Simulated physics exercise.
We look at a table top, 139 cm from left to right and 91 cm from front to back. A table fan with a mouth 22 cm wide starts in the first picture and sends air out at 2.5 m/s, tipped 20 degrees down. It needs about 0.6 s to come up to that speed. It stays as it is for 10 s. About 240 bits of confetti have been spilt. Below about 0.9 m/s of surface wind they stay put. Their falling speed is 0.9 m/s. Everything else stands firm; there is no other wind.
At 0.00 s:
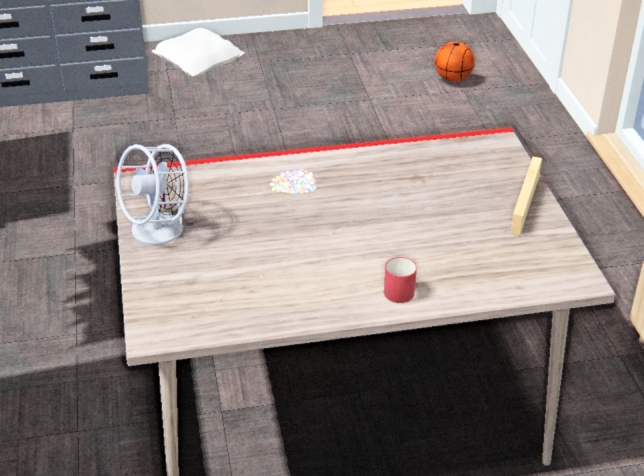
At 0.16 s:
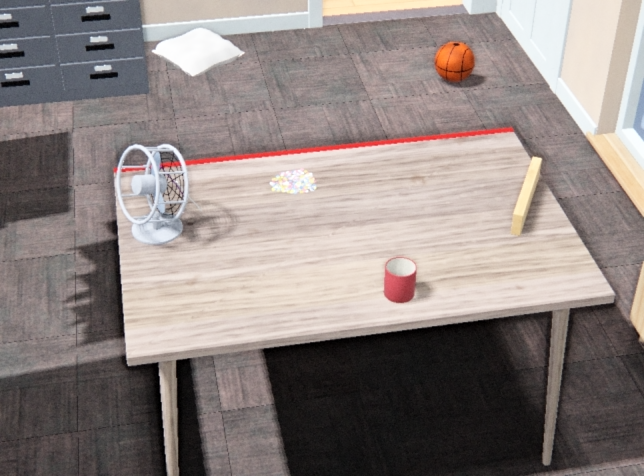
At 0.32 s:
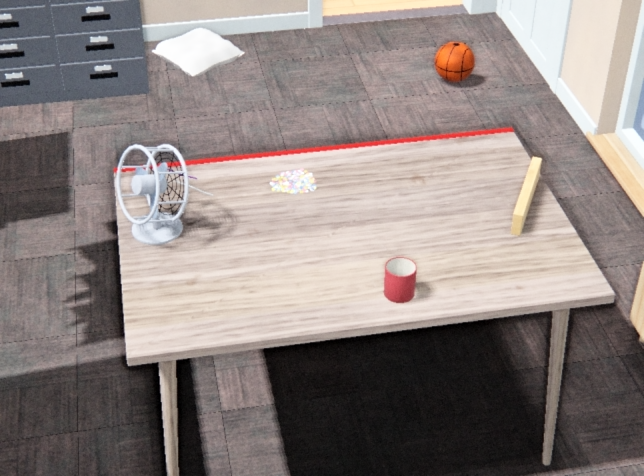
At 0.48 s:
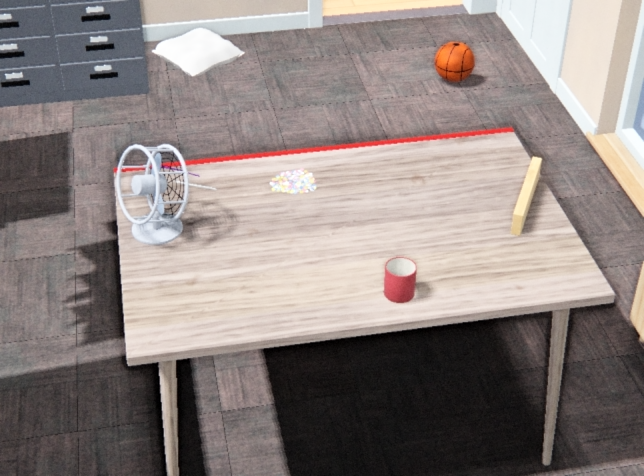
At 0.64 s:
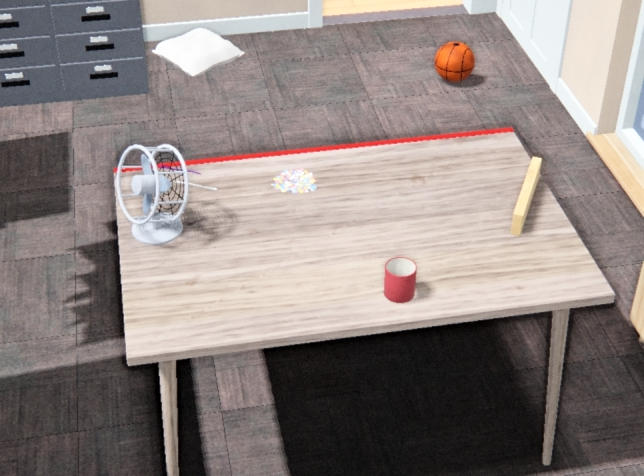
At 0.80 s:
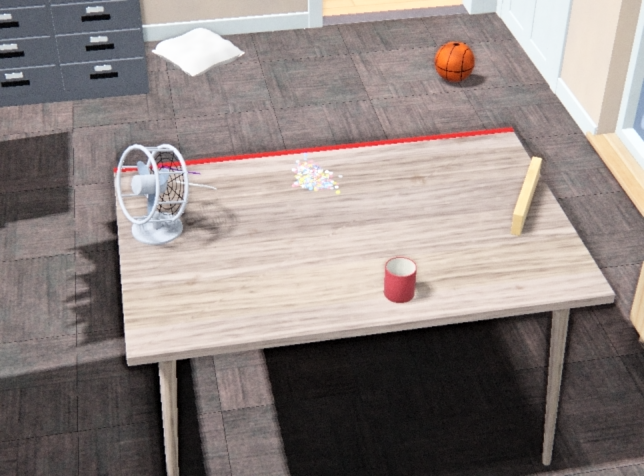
The video shows a table fan blowing across a wooden table top beside a small pile of pale confetti, which first lies still and then spreads and shifts slightly to the right, while the red mug and board stay still.
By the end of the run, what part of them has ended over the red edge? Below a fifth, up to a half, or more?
The share over the red edge is over half.
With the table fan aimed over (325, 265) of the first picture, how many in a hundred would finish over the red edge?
In that case some 0 per cent.
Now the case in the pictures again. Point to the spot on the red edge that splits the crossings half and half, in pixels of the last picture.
At about (387, 141).
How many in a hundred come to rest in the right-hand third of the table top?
About 0 %.
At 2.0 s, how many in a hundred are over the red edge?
Some 60 per cent.
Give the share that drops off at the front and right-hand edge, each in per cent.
Roughly 0 % front, 40 % right-hand.
After 2.0 s, 64 % are over the red edge; 100 % have settled or left.
After 3.2 s, 64 % are over the red edge; 100 % have settled or left.
After 5.5 s, 64 % are over the red edge; 100 % have settled or left.
After 10.0 s, at the end, 64 % are over the red edge.
